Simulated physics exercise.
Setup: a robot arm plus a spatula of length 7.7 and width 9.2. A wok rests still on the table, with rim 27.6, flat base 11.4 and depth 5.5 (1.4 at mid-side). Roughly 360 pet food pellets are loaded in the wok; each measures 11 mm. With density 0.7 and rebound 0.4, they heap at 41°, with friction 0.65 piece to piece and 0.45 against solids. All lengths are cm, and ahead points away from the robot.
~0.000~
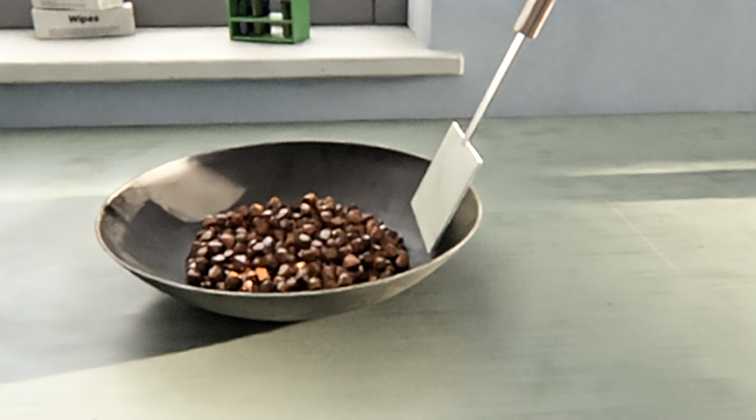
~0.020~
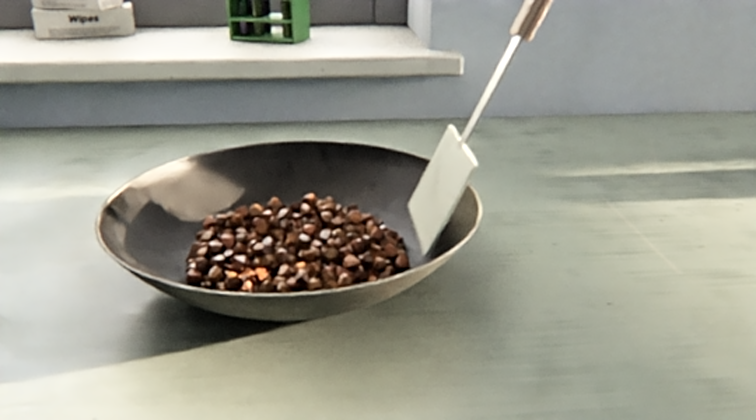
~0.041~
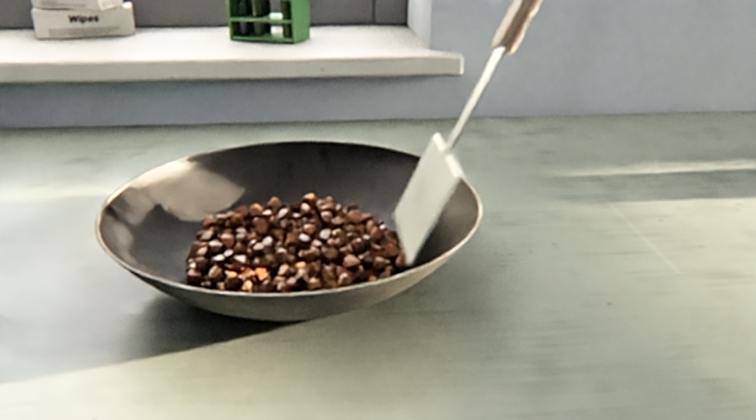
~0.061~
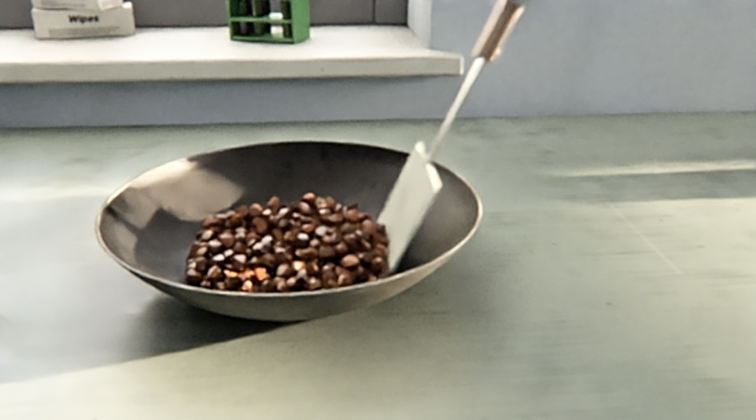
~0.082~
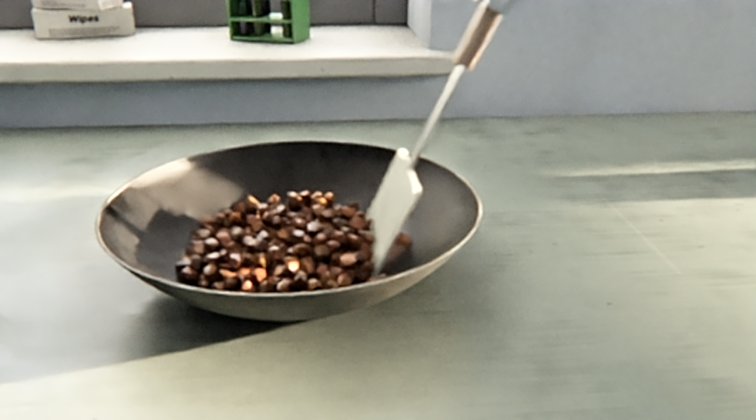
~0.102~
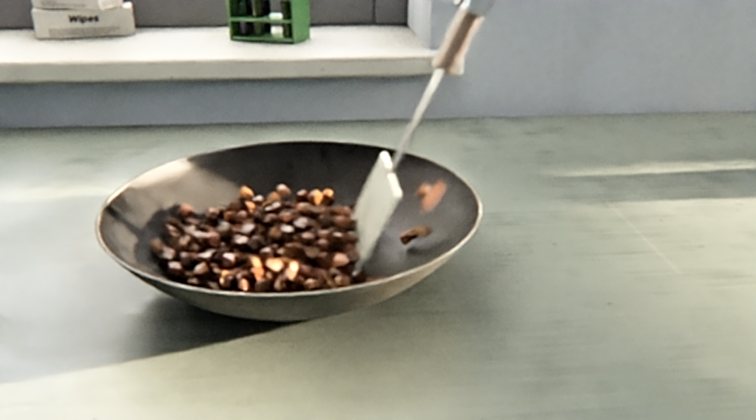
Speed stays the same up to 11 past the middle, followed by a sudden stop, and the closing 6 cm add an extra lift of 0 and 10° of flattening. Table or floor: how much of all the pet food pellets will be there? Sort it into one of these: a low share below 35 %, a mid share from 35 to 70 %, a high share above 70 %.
A mid share, from 35 to 70 %.
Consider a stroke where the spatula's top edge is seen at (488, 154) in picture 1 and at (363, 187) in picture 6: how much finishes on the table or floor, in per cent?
About 65 per cent.
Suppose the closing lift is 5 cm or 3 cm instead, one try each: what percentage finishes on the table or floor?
Result: Approx. 35 % and 50 %, one try each.
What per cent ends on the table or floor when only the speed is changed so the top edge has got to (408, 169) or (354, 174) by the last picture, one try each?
About 50 and 60 per cent.
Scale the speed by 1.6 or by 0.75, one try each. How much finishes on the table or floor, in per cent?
About 60 and 45 per cent.
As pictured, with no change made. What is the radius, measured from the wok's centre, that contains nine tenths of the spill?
Seen from above, roughly 30 cm.
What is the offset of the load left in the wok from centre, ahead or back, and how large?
It sits near 3.5 centimetres ahead of centre.
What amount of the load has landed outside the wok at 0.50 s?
It is near 55 percent.
After 0.18 s, sloping 65°, highest piece 21 above the table; 356 in the wok, 2 on the blade or in flight.
After 0.26 s, sloping 62°, highest piece 29 above the table; 344 in the wok, 14 on the blade or in flight.
After 0.50 s, sloping 55°, highest piece 15 above the table; 194 on the table or floor, 159 in the wok, 5 on the blade or in flight.
After 1.55 s, sloping 55°, highest piece 6 above the table; 199 on the table or floor, 159 in the wok.
At rest, 199 on the table or floor, 159 in the wok. That is 56 % on the table or floor.
